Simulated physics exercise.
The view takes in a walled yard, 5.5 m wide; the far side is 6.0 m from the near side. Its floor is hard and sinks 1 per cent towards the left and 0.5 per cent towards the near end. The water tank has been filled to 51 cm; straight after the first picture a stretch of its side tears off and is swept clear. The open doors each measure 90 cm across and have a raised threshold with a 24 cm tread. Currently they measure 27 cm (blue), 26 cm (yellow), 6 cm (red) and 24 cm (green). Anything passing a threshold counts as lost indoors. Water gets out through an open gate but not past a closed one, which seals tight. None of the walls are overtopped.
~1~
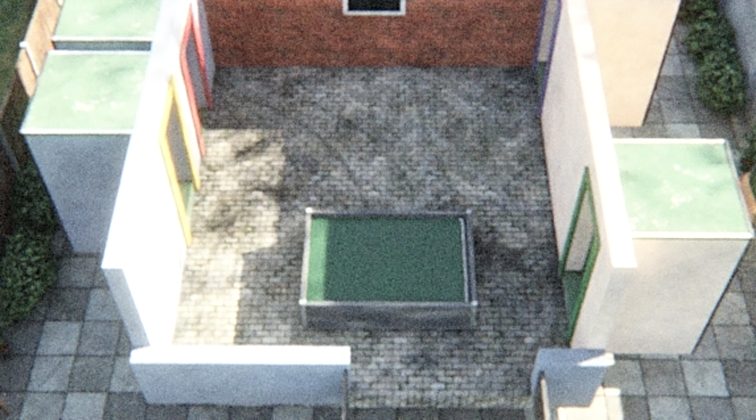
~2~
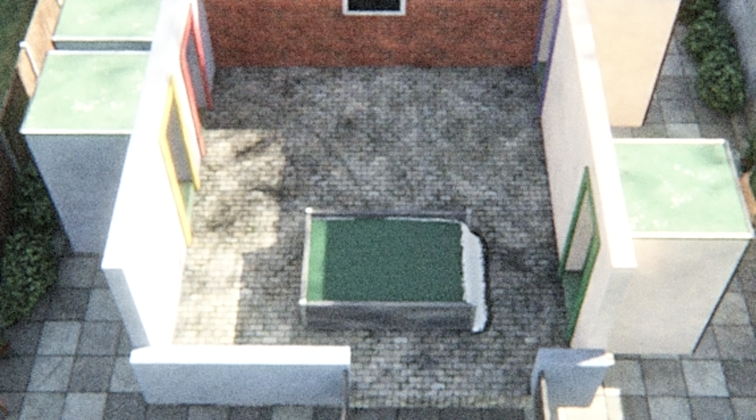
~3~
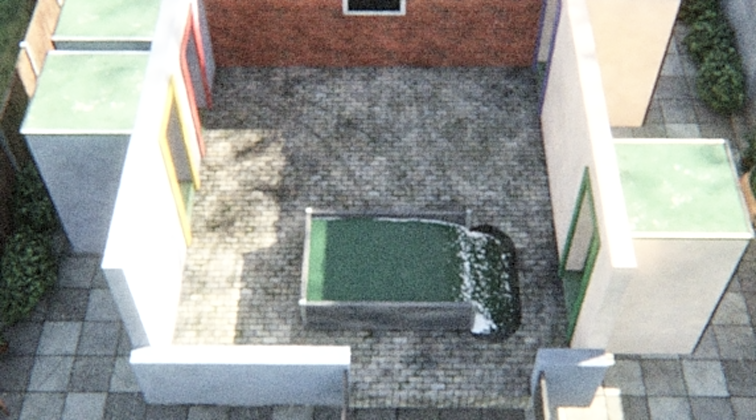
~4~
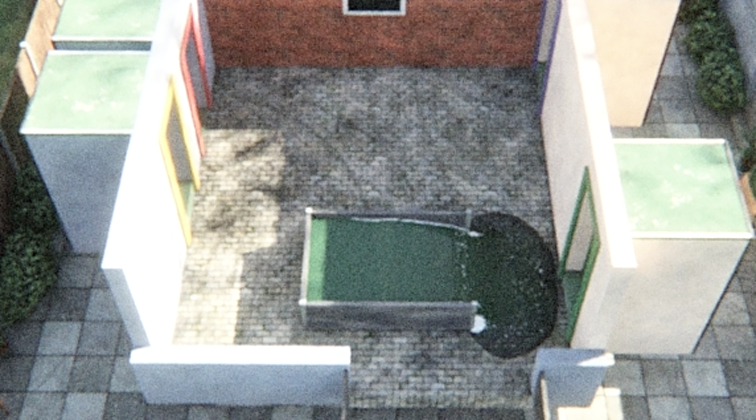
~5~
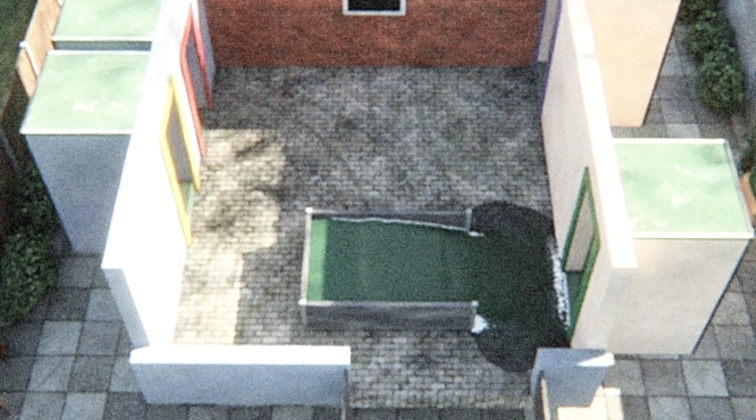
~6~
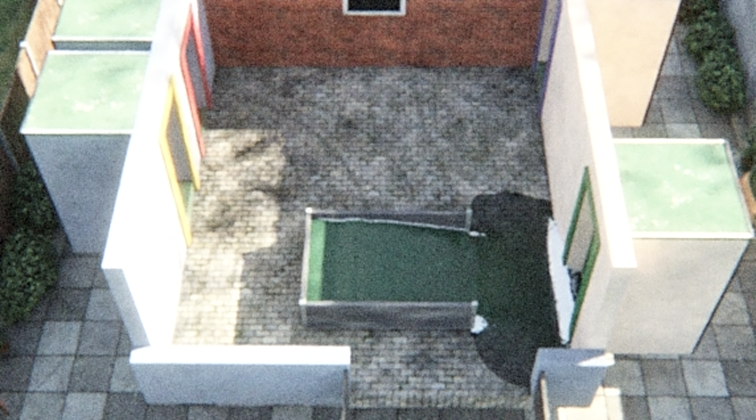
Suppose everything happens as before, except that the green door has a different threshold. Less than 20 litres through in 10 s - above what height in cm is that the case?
Above about 27 cm.
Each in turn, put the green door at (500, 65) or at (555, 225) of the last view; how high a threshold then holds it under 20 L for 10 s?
12.0 and 20 cm.
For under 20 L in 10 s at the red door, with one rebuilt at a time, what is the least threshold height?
Red door - some 6.5 centimetres.
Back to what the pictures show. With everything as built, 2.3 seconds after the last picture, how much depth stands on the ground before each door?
In cm - blue: 4, yellow: 0, red: 0, green: 25.
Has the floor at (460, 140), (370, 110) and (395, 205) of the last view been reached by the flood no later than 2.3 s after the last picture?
One by one: Drenched, clear, clear.
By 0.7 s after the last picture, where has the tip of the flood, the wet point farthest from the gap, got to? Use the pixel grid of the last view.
Front tip: Approx. (540, 146) px.
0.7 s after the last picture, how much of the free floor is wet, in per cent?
Close to 15 per cent of it is wet.
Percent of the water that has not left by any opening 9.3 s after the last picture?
What remains is some 72 per cent of the water.
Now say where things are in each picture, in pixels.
The first picture shows still water, 51 cm deep, in the water tank at (389, 259); the green door at (577, 266) is dry.
In the second picture, water pours out at (468, 273) and has run 0.2 m, to (484, 325); about 10 cm deep outside, 51 cm at the back.
In the third picture, the gap is at (467, 275), the front 0.6 m out at (514, 321); the back of the water tank holds 51 cm.
In the fourth picture, water pours out at (467, 275) and has run 1.2 m, to (551, 306); about 7 cm deep outside, 51 cm at the back.
In the fifth picture, the gap is at (467, 275), the front 1.4 m out at (569, 340); the back of the water tank holds 51 cm.
In the sixth picture, the gap is at (467, 276), the front 1.5 m out at (577, 279); the back of the water tank holds 51 cm; water is at the green door at (577, 266).
Then, 0.7 s after the last picture water covers 15 % of the floor, deepest (35 cm) near (569, 379); 31 cm at the green door, 13 litres in over its 24 cm threshold.
Then, 2.3 s after the last picture water covers 40 % of the floor, deepest (28 cm) near (568, 367); 25 cm at the green door, 41 litres in over its 24 cm threshold.
Then, 9.3 s after the last picture water covers 85 % of the floor, deepest (8 cm) near (203, 147); 3 cm at the green door, 43 litres in over its 24 cm threshold.
At the green door as built, the water peaked near 32 cm, 1.1 s after the last picture.
Run again over the same 10 s with other heights there, 49 litres in over 23.5 cm, 3 litres over 31.5 cm. The limit of 20 litres is kept from about 27 cm up.
